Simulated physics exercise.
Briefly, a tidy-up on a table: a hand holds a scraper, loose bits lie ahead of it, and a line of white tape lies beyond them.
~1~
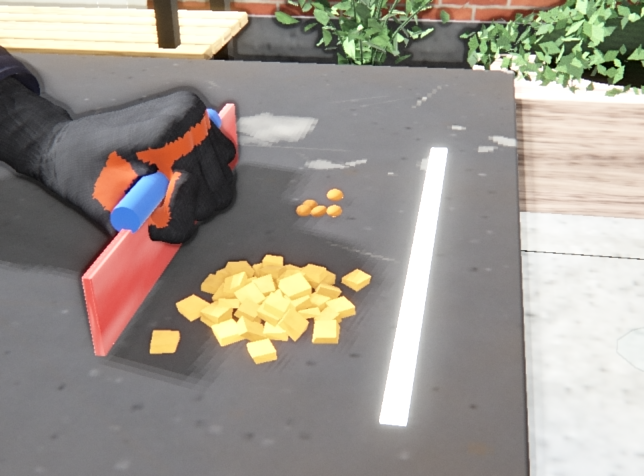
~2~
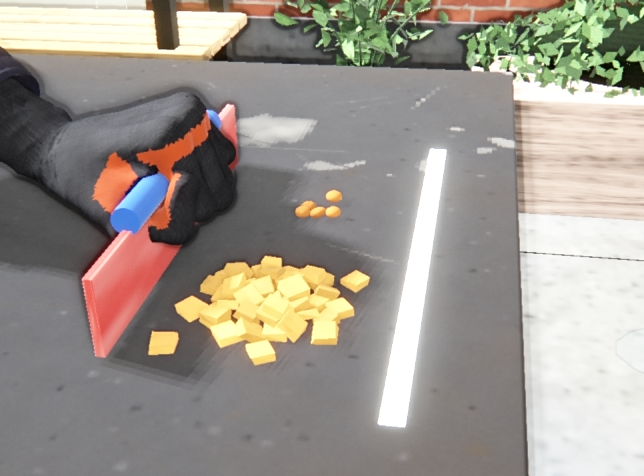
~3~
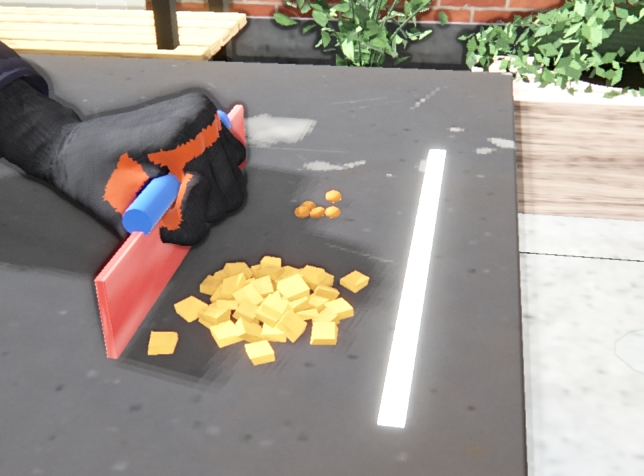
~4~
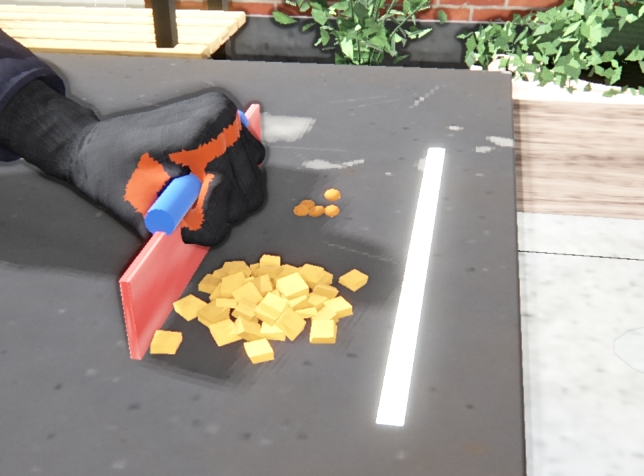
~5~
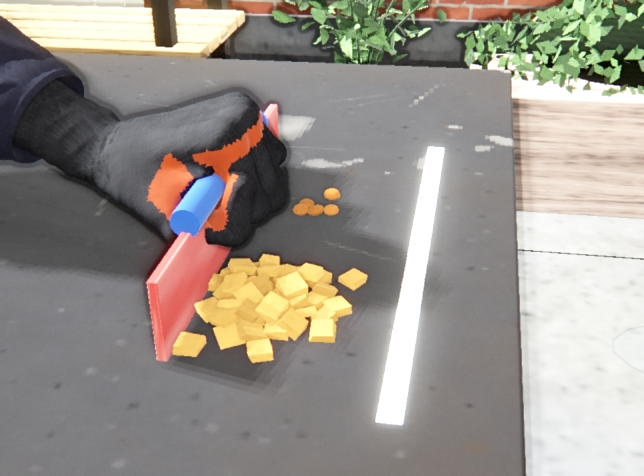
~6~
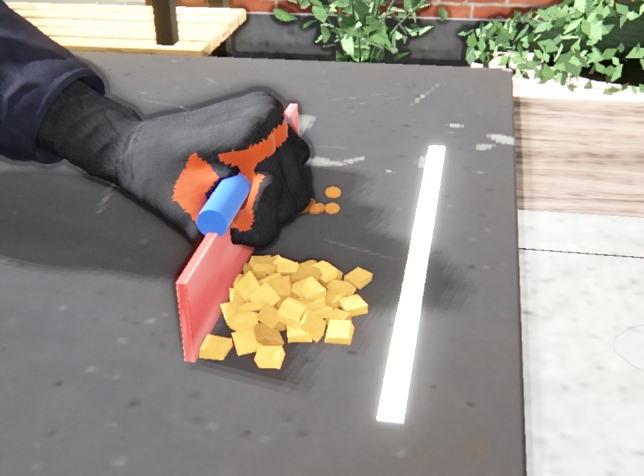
A gloved hand slides a red scraper right, pushing yellow squares slightly toward white tape.
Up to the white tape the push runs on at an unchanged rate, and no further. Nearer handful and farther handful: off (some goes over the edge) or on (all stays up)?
Nearer handful: Off, farther handful: On.
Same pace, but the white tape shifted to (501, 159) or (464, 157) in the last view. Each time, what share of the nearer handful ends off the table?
Roughly 100 per cent, and 60 per cent.
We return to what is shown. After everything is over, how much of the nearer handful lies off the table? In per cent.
Share at rest: Near 10 per cent.
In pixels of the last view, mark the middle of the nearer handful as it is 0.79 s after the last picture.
(464, 316) or thereabouts.
Then, 0.38 s on from there, scraper still moving, near (344, 180); nearer handful all on the table, its front near (438, 311); farther handful all on the table, its front near (372, 209).
Then, 0.79 s on from there, scraper stopped at the white tape; nearer handful a little over the edge; farther handful all on the table, its front near (452, 214).
In the end, scraper stopped at the white tape; nearer handful a little over the edge; farther handful all on the table, its front near (452, 214).
